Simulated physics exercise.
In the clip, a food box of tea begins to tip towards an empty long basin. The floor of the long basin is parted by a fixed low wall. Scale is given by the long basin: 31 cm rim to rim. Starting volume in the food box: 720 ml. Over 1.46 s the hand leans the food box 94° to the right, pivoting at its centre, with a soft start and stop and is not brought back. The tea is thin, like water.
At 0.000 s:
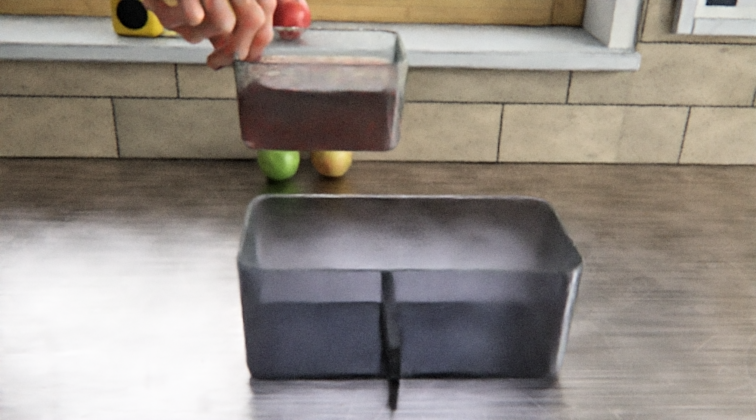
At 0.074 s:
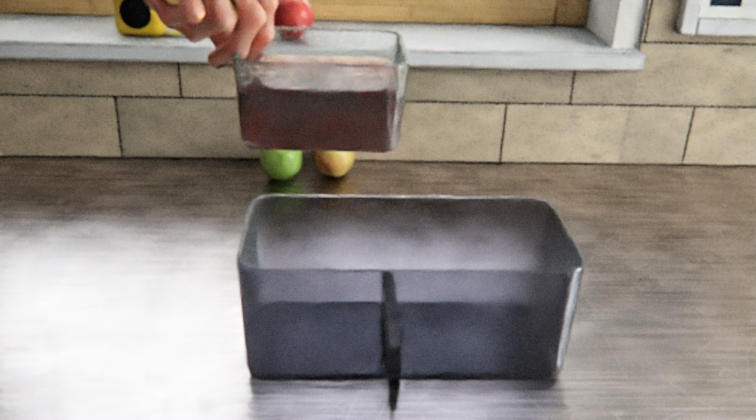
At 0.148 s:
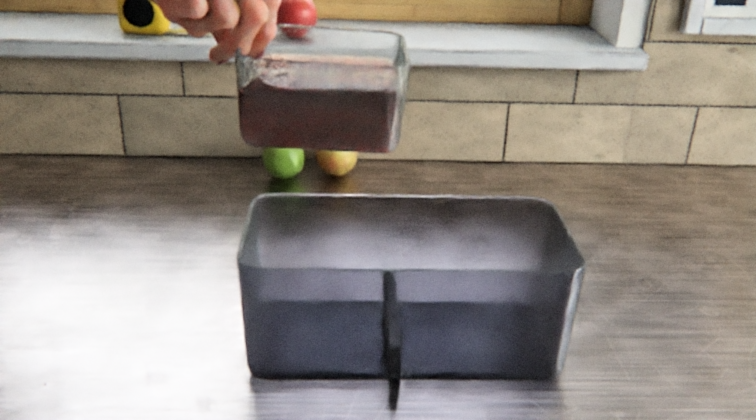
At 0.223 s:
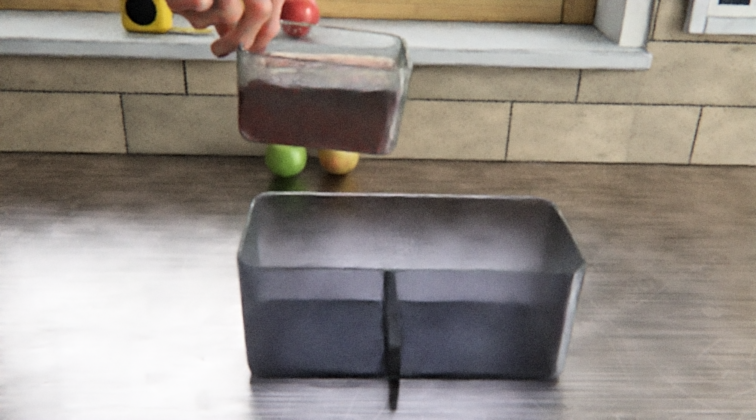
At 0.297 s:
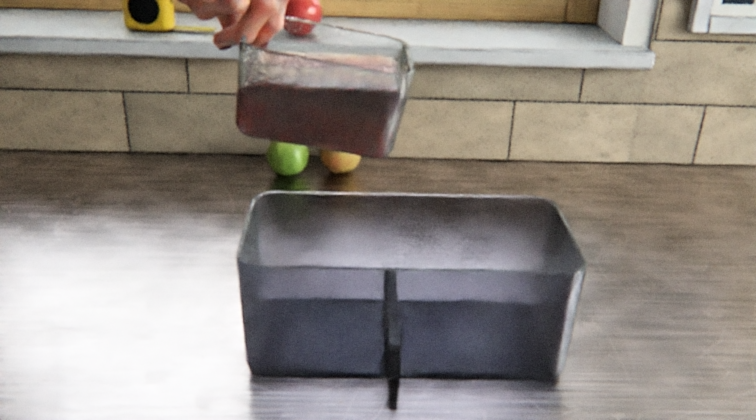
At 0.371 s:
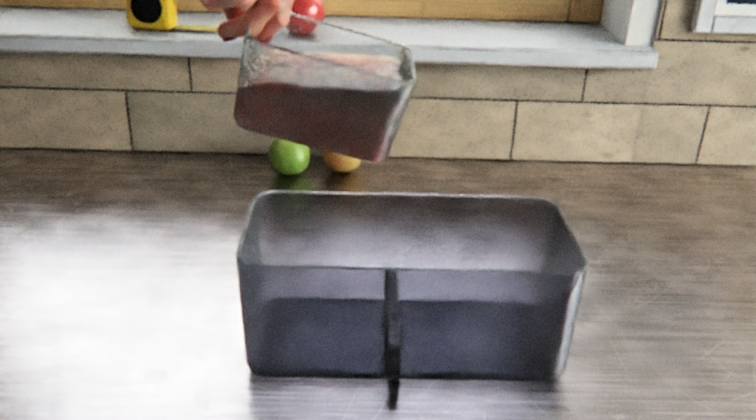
A hand held a clear box of dark reddish liquid above a long, empty divided container on a counter, then slowly leaned the box slightly to the right while the container stayed still.
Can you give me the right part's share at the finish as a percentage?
Sure, about 90 percent.
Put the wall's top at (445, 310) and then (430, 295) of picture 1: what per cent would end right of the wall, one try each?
I'd put it at about 55 per cent for the first and about 70 per cent for the second.
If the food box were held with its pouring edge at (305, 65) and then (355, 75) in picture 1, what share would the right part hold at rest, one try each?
Try 1: 30 %; try 2: 70 %.
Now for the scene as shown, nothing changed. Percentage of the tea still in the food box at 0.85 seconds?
About 62 per cent.
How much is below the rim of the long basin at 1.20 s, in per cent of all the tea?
Close to 72 in a hundred.
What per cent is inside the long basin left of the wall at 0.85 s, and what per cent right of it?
Left roughly 0 per cent, right roughly 10.
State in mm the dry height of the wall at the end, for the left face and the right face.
The left comes to roughly 32 mm and the right to roughly 6 mm.
Then, 0.85 s in, the tilt is 59° and 62 per cent is still to pour, 0 is left of the wall and 11 right of it.
Then, 1.20 s in, the tilt is 87° and 18 per cent is still to pour, 3 is left of the wall and 69 right of it.
Then, 1.56 s in, the tilt is 94° and 3 per cent is still to pour, 6 is left of the wall and 88 right of it.
Then, 1.96 s in, the tilt is 94° and 0 per cent is still to pour, 9 is left of the wall and 90 right of it.
Finally, 9 per cent lies left of the wall, 90 right of it and 1 outside.
